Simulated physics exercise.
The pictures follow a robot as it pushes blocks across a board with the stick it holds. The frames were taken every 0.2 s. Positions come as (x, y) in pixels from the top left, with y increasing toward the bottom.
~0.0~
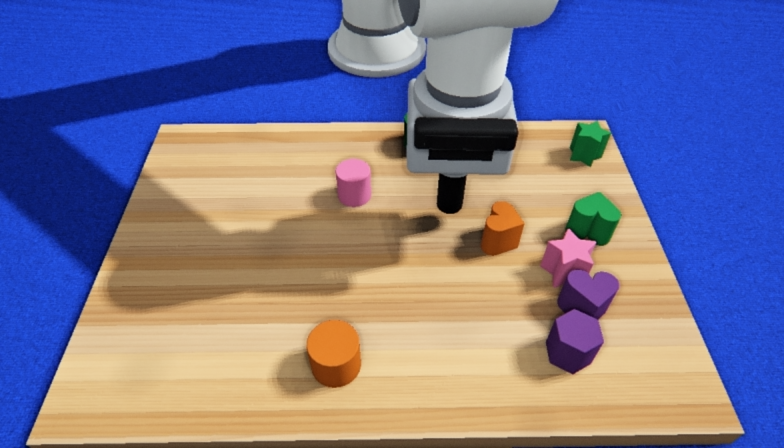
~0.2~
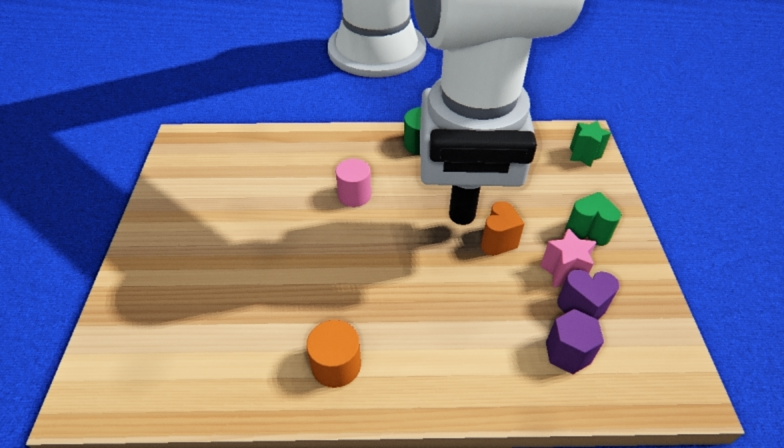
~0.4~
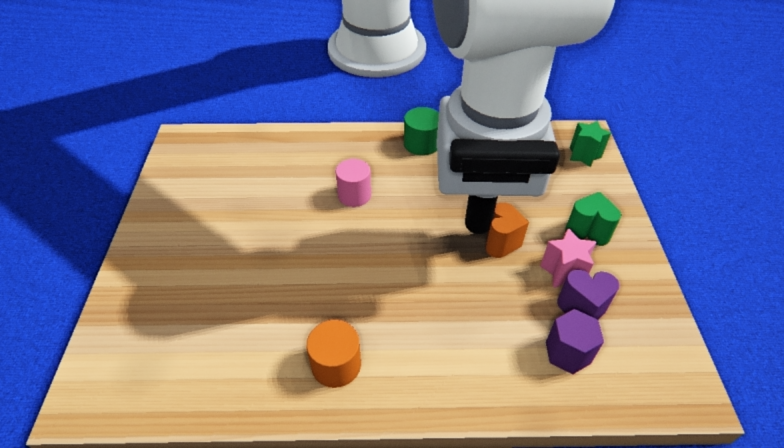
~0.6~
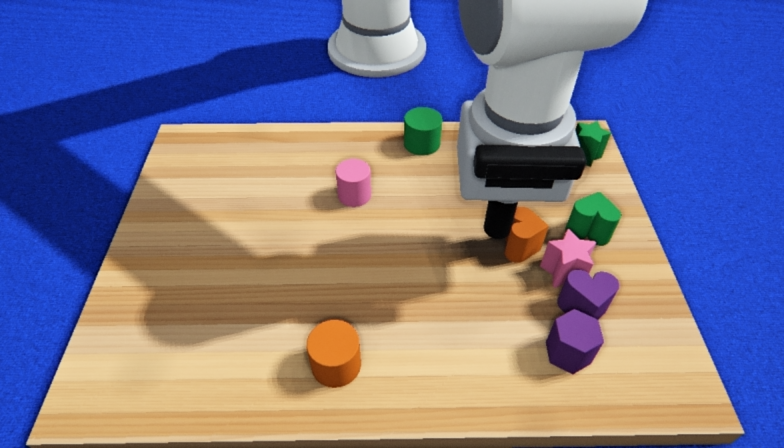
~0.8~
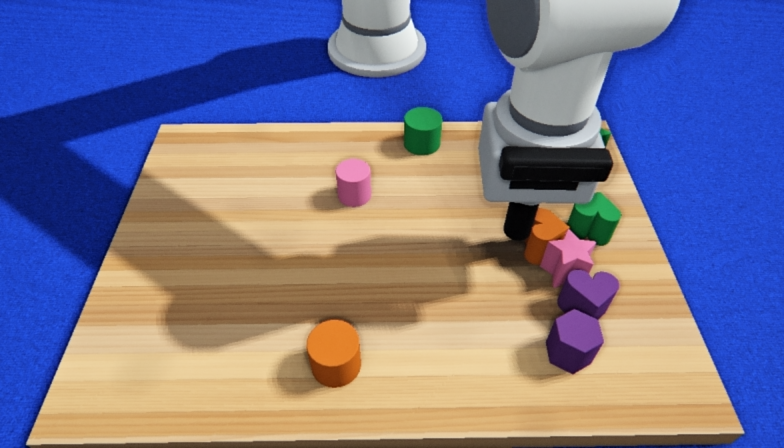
A robot arm moves right and pushes the orange heart toward the pink star.
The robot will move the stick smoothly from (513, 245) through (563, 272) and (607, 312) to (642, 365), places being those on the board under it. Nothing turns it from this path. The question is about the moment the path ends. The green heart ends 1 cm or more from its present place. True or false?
The statement is incorrect.
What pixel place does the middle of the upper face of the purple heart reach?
The middle of its upper face should be somewhere near (627, 348).
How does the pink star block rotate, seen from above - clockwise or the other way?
Twists anticlockwise.
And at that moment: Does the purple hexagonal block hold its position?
No, it doesn't check out.
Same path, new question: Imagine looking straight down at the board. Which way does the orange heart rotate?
From overhead, anticlockwise.
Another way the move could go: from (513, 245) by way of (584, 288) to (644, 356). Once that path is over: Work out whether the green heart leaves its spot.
Here's my answer: The green heart remains in position.
What follows on the original path. One third of the way, stick (569, 260); orange heart (583, 229), turned 65° anticlockwise; pink star block (610, 260), turned 30° clockwise; purple heart (597, 288), turned 15° clockwise.
Two thirds of the way, stick (614, 300); orange heart (584, 229), turned 65° anticlockwise; pink star block (642, 274), turned 15° anticlockwise; purple hexagonal block (578, 337), turned 20° clockwise; purple heart (610, 311), turned 30° clockwise.
At the end, stick (651, 354); orange heart (584, 229), turned 65° anticlockwise; pink star block (644, 275), turned 20° anticlockwise; purple hexagonal block (574, 345), turned 55° clockwise; purple heart (627, 348), turned 75° clockwise; green heart not moved.
